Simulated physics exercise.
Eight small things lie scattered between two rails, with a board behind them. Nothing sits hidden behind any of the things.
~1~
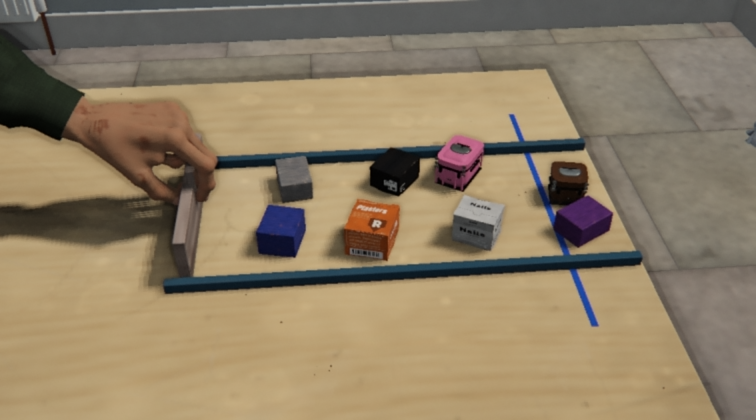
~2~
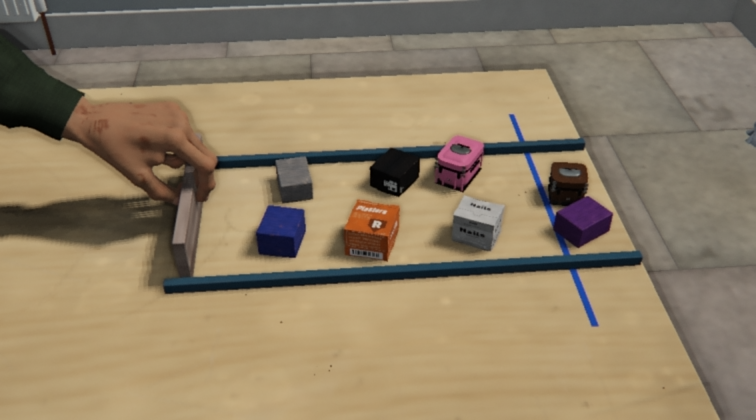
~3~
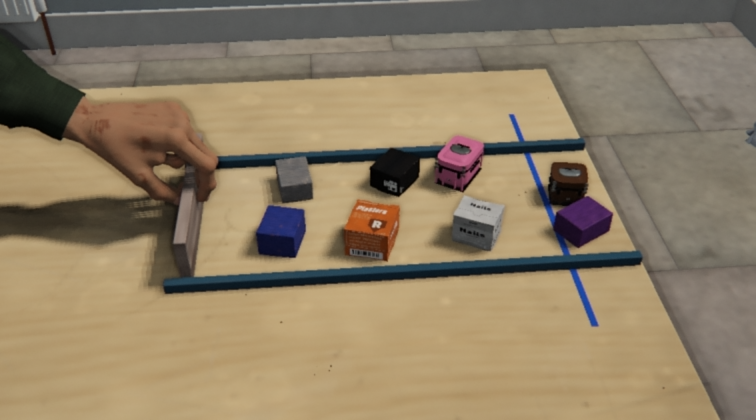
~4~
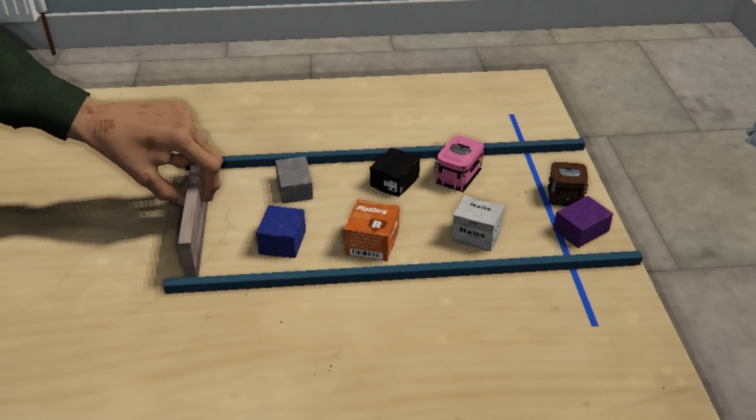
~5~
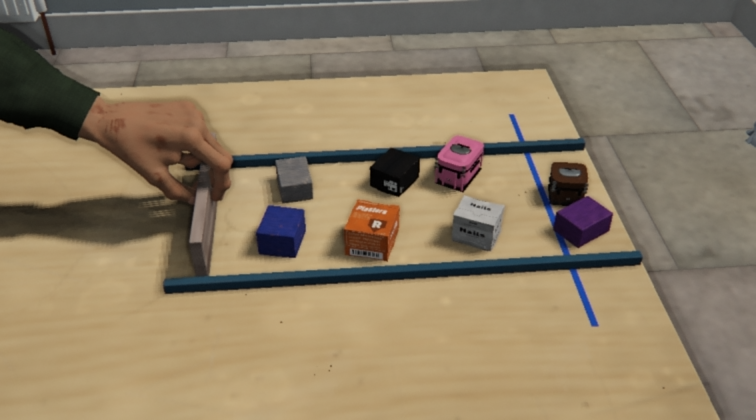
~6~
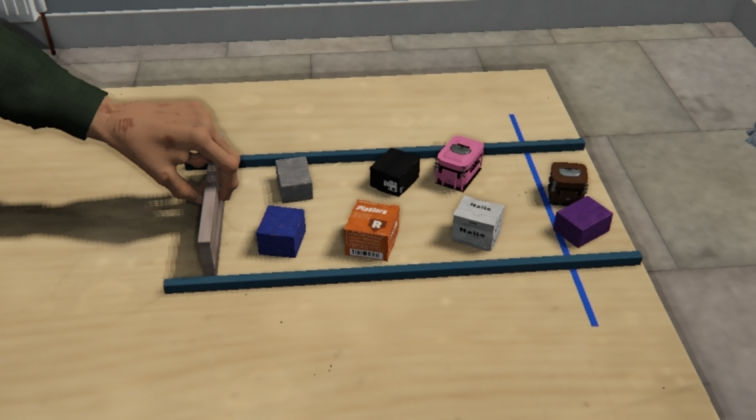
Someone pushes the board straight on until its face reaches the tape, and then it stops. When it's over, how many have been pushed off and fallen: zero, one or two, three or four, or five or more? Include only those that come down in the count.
By the end, three or four have fallen.
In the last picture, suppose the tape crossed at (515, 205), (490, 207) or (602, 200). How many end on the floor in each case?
Floor tally per try: 1 / 1 / 8.
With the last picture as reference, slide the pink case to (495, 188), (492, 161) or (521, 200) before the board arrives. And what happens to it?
In the given order it stays in place, drops away and stays in place.
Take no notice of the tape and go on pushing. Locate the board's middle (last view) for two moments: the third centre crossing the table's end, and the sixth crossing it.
Pixels in order: Roughly (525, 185), roughly (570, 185).
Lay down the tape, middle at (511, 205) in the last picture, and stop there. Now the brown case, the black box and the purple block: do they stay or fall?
For the brown case: It stays. For the black box: It stays. For the purple block: It drops.
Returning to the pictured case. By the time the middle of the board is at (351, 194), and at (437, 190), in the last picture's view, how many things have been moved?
At the first spot 4, then 7.
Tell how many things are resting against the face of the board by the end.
All in all, 2.
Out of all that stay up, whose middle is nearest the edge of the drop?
Answer: The orange box.
Soon after, none off yet; purple block at rest near (583, 221); brown case at rest near (568, 184); white box at rest near (478, 223).
In the end, the number that fall off is three or four; gone, pink case, white box and purple block.
